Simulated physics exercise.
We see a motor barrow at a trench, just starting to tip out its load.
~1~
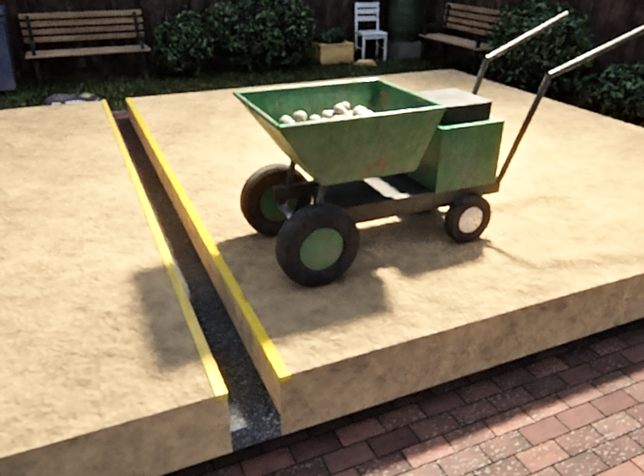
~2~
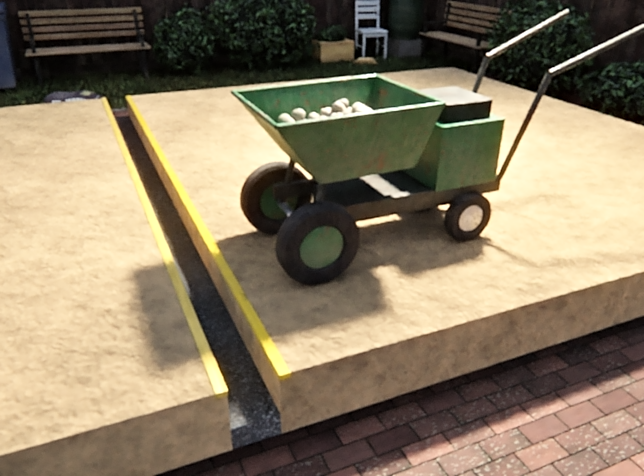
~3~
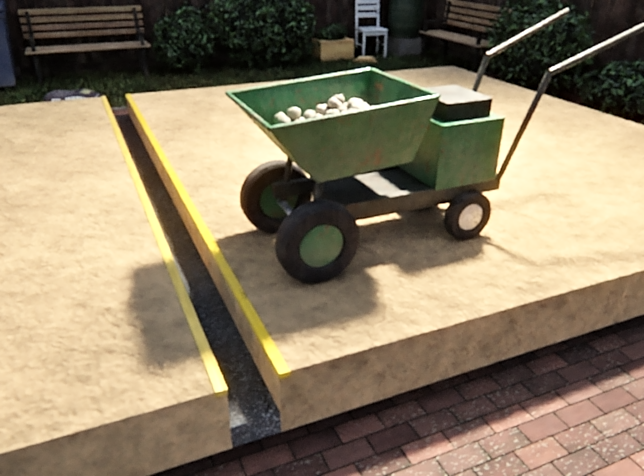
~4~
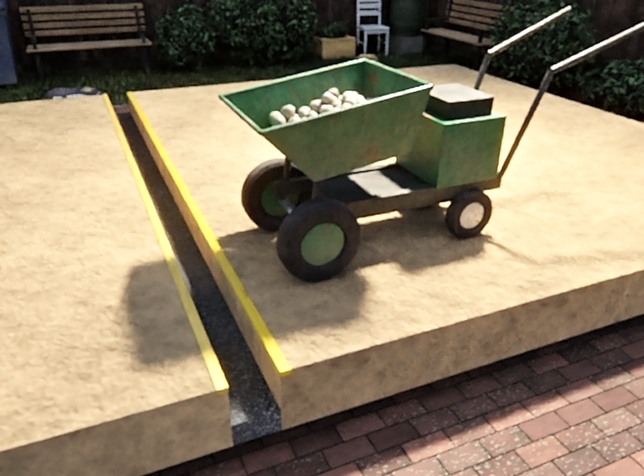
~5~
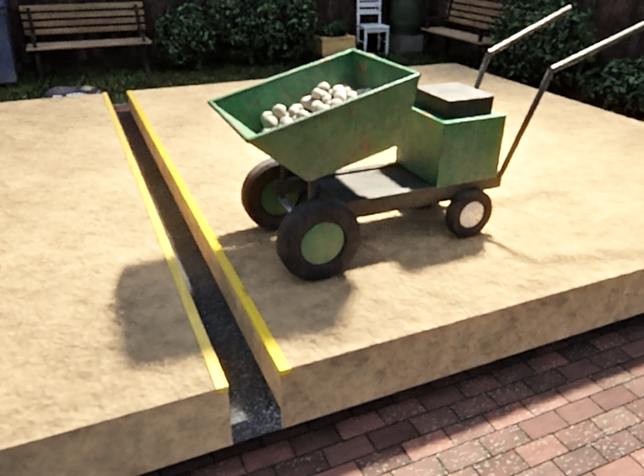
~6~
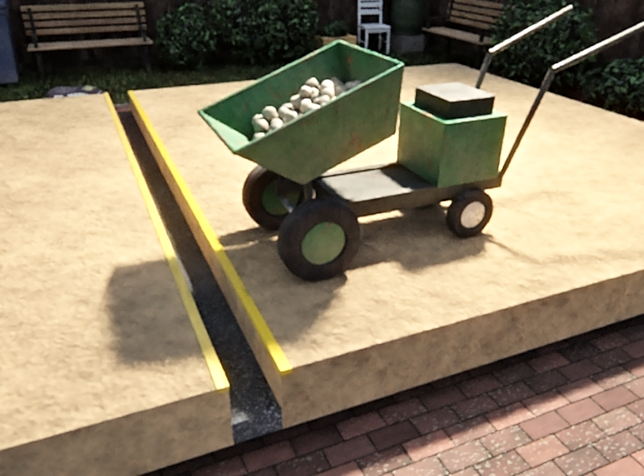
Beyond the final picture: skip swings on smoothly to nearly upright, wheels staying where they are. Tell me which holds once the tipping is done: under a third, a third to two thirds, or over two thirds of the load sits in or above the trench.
Below one third.
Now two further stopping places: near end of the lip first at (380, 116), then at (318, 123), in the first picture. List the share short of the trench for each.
Position 1 near 30 %, position 2 near 0 %.
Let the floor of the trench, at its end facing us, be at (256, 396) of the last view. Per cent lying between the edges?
The share would be roughly 0 per cent.
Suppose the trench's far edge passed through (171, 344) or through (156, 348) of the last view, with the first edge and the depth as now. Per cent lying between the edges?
50 % then 80 %, roughly.
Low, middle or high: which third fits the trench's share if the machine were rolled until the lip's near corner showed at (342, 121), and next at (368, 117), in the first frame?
So the first position comes out as more than two thirds, the second as in the middle band.
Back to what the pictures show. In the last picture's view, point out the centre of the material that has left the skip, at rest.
Once nothing moves, the middle sits near (127, 275).
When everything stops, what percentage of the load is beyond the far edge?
It comes to close to 70 %.
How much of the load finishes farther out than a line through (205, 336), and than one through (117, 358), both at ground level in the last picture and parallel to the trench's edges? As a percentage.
Around 70 per cent for the first, around 20 per cent for the second.
Soon after the last picture, skip tipped steeply; all in the skip.
A little later, skip tipped right over; most in the skip; about a quarter beyond it.
Later still, skip tipped right over; about a third in the skip; about two thirds beyond it.
At rest, skip tipped right over; about a third in the skip; none in or heaped over the trench; about two thirds beyond it.
